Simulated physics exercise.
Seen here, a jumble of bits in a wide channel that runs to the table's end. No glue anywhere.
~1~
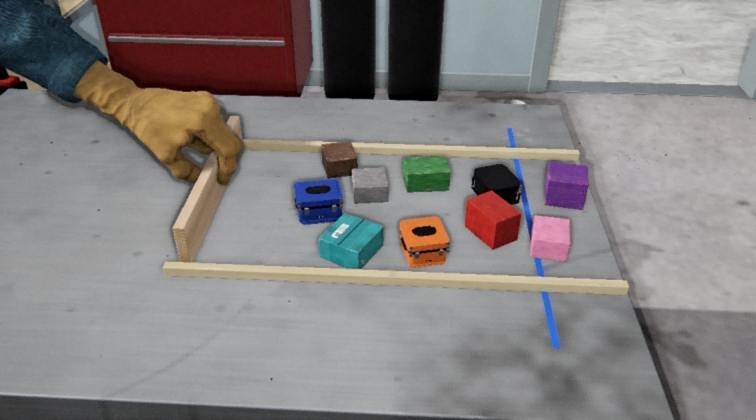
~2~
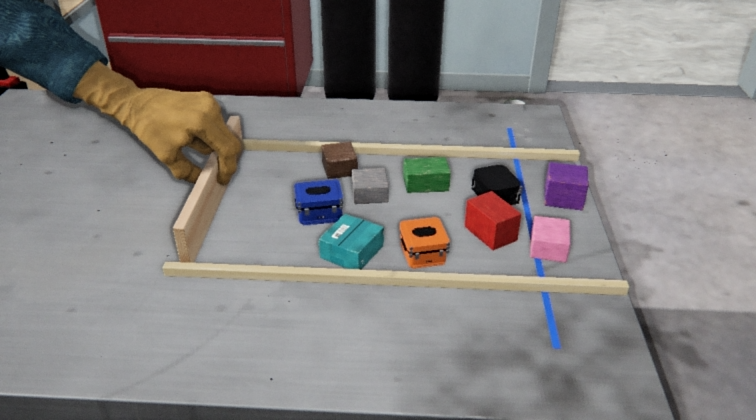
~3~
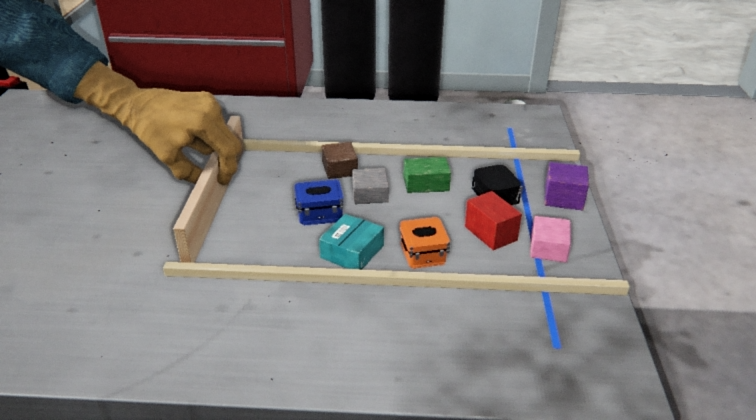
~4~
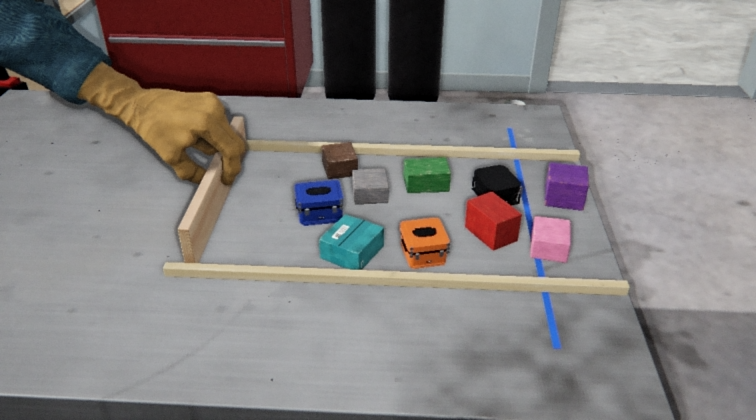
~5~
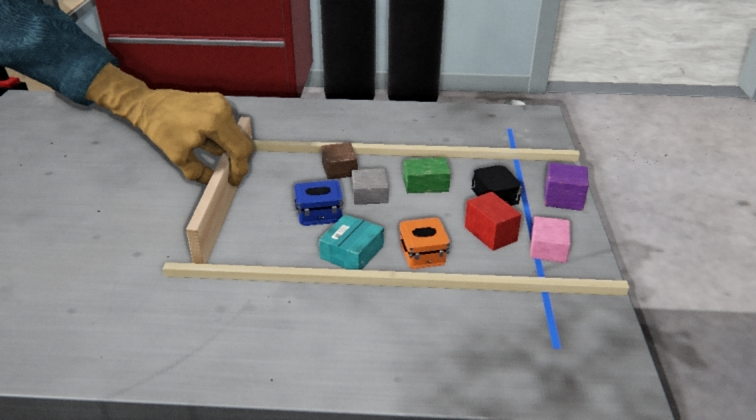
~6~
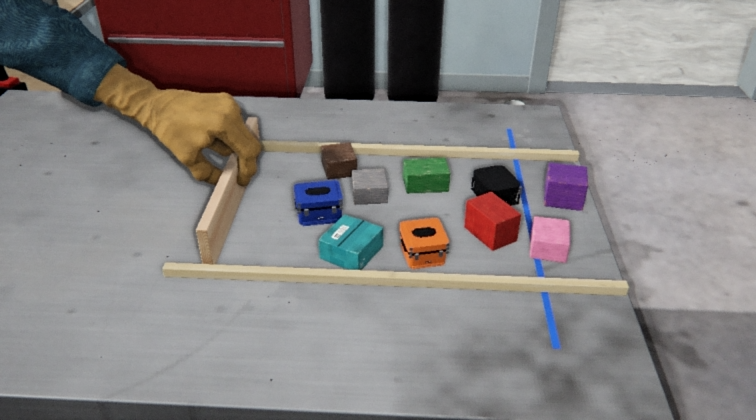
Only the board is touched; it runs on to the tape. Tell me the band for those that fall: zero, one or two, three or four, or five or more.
The number that fall off is three or four.
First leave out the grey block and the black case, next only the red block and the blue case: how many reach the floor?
The counts: 1 and 3.
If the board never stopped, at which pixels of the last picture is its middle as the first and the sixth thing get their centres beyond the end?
Its middle is around (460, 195) and later (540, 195).
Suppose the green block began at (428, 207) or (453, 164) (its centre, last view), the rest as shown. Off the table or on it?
In that order, it is kept; survives.
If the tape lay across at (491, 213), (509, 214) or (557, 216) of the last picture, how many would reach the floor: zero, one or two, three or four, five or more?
Taking them in turn, either one or two; one or two; five or more.
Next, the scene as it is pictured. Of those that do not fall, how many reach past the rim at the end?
3 of them.
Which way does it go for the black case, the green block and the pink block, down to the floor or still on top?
The black case comes down; the green block survives; the pink block tumbles off.
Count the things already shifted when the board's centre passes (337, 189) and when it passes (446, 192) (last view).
At the one place 3, at the other 10.
Soon after, none off yet; purple block at rest near (566, 186); pink block at rest near (550, 239); black case at rest near (496, 187).
Then, none off yet; purple block moving near (572, 187); pink block moving near (556, 240); black case moved about its own width near (534, 191).
At rest, the number that fall off is three or four; fallen, black case, pink block and purple block.
